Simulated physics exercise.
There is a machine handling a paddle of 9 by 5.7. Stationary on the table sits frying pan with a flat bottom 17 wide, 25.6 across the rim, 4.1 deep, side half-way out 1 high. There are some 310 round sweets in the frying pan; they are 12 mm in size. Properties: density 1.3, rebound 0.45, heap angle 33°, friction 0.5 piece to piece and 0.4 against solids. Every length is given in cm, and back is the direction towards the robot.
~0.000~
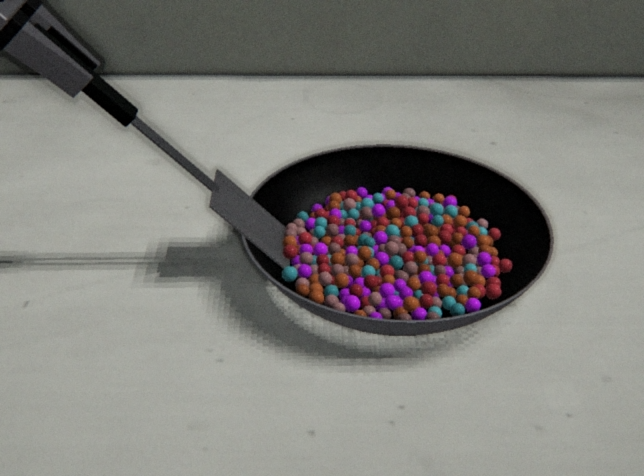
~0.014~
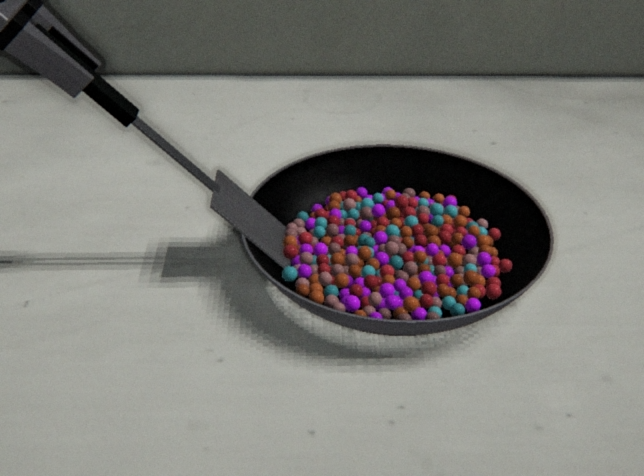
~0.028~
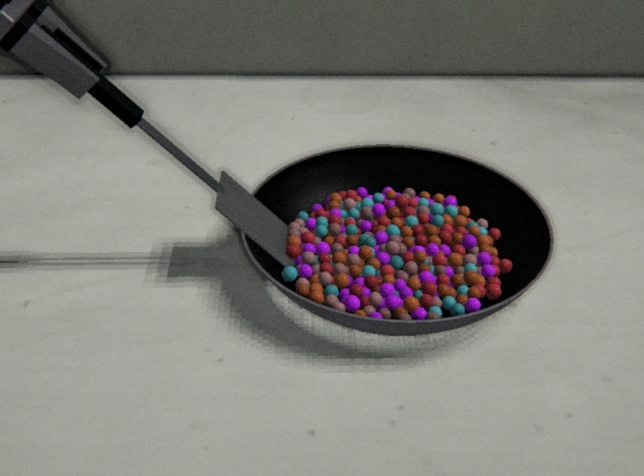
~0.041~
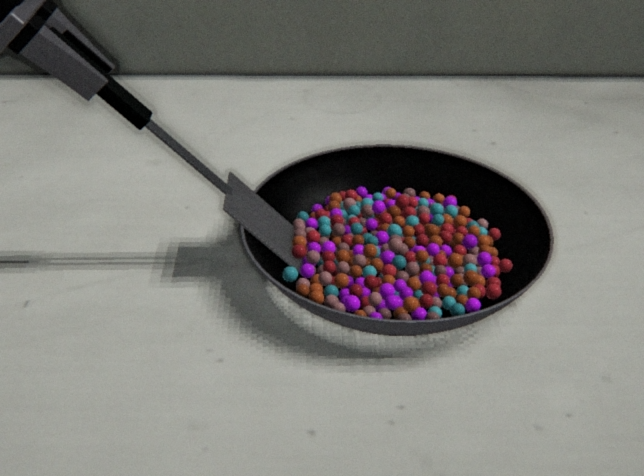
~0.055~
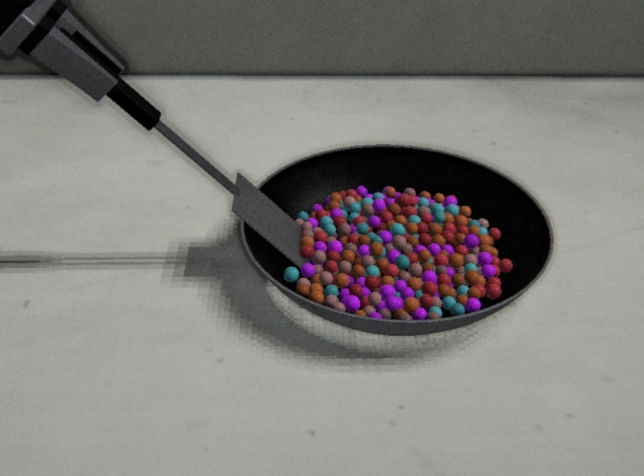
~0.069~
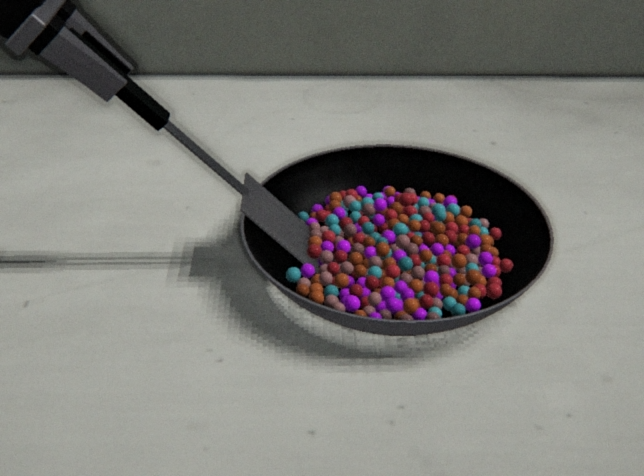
A machine's flat paddle slides slightly right against colourful round sweets in a black frying pan.
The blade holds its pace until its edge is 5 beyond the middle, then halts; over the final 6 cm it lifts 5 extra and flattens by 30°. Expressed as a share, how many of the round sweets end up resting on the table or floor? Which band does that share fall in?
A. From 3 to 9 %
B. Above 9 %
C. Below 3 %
Option C: Below 3 %.
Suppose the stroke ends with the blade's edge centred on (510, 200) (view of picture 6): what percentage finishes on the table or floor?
My guess is roughly 5 percent.
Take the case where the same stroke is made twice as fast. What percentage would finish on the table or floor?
The share on the table or floor would be about 5 percent.
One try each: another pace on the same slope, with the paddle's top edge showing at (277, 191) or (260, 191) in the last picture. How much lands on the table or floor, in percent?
Respectively, some 5 and 5 per cent.
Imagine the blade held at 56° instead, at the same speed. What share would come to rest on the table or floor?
That would leave close to 0 per cent on the table or floor.
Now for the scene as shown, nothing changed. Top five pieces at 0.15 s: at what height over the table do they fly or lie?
Some 3 cm.
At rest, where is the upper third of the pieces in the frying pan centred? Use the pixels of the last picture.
Around (461, 239).
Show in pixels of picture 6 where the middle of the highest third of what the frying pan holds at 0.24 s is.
Centre: Roughly (442, 240) in the last picture.
After 0.15 s, sloping 47°, highest piece 3 above the table; 306 in the frying pan.
After 0.24 s, sloping 33°, highest piece 5 above the table; 306 in the frying pan.
After 0.48 s, sloping 17°, highest piece 4 above the table; 306 in the frying pan.
After 1.53 s, sloping 17°, highest piece 4 above the table; 306 in the frying pan.
In the end, 306 in the frying pan. That is 0 % on the table or floor.
